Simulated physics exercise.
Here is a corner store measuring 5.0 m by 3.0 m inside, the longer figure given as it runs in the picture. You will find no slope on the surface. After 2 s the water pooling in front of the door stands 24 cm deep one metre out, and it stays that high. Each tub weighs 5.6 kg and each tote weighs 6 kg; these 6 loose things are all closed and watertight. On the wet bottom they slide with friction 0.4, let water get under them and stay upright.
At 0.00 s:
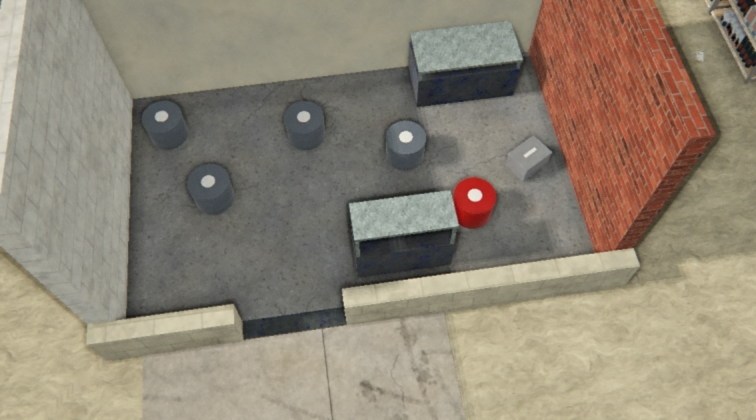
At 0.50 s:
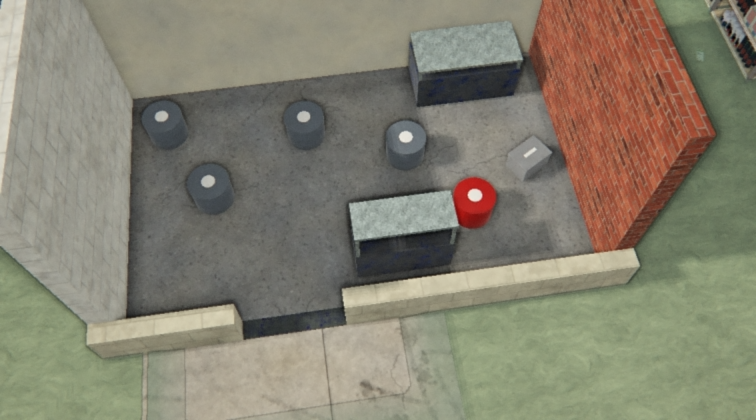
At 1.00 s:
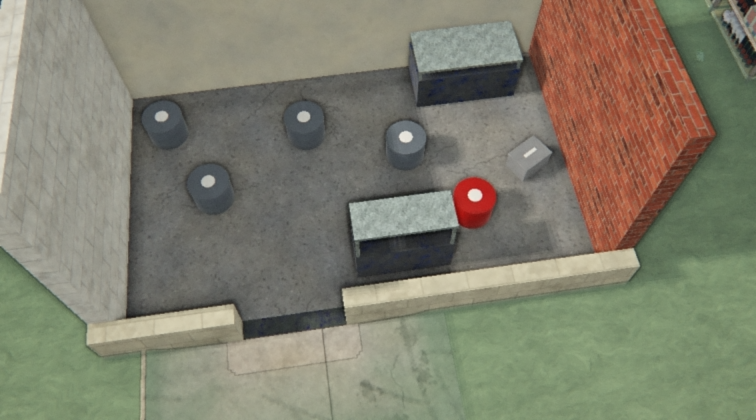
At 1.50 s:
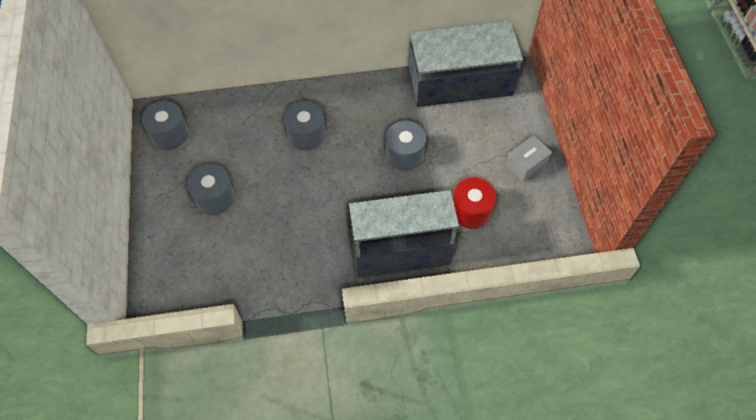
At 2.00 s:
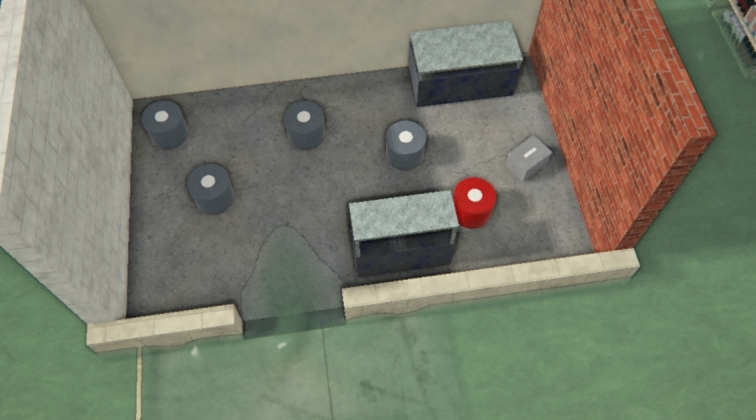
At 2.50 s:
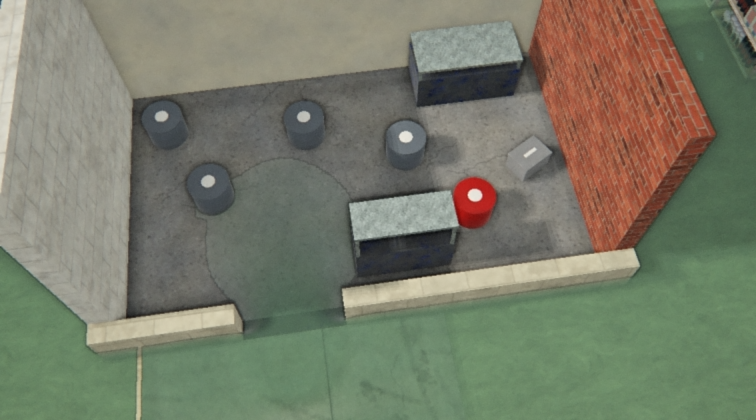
Greenish water spread over the ground outside a small walled room, then slipped in through the front doorway and fanned out across the grey floor, while the red tub and grey drums stayed put.
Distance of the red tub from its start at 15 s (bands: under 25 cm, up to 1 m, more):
Up to 1 m.
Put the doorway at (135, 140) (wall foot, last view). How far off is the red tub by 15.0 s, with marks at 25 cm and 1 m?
Well, the red tub shifts somewhat in that setup.
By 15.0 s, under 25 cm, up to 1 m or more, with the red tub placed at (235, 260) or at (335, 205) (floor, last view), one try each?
Results in order: It ends up well away; it ends up well away.
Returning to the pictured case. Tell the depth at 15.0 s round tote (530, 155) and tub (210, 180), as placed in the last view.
About 10 and 14 cm.
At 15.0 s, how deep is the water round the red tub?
Depth approx. 16 cm.
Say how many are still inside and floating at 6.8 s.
Answer: 4.
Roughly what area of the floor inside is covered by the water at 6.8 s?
Wet area: Approx. 14 m2.
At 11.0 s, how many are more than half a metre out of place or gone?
At that moment it comes to 5.
After 3.5 s the red tub is near (475, 196), 0.0 m from its start, aground; 0 afloat.
After 6.8 s the red tub is near (491, 212), 0.3 m from its start, aground; 4 afloat.
After 11.0 s the red tub is near (477, 252), 0.7 m from its start, afloat; 6 afloat.
After 15.0 s the red tub is near (477, 249), 0.7 m from its start, afloat; 6 afloat.
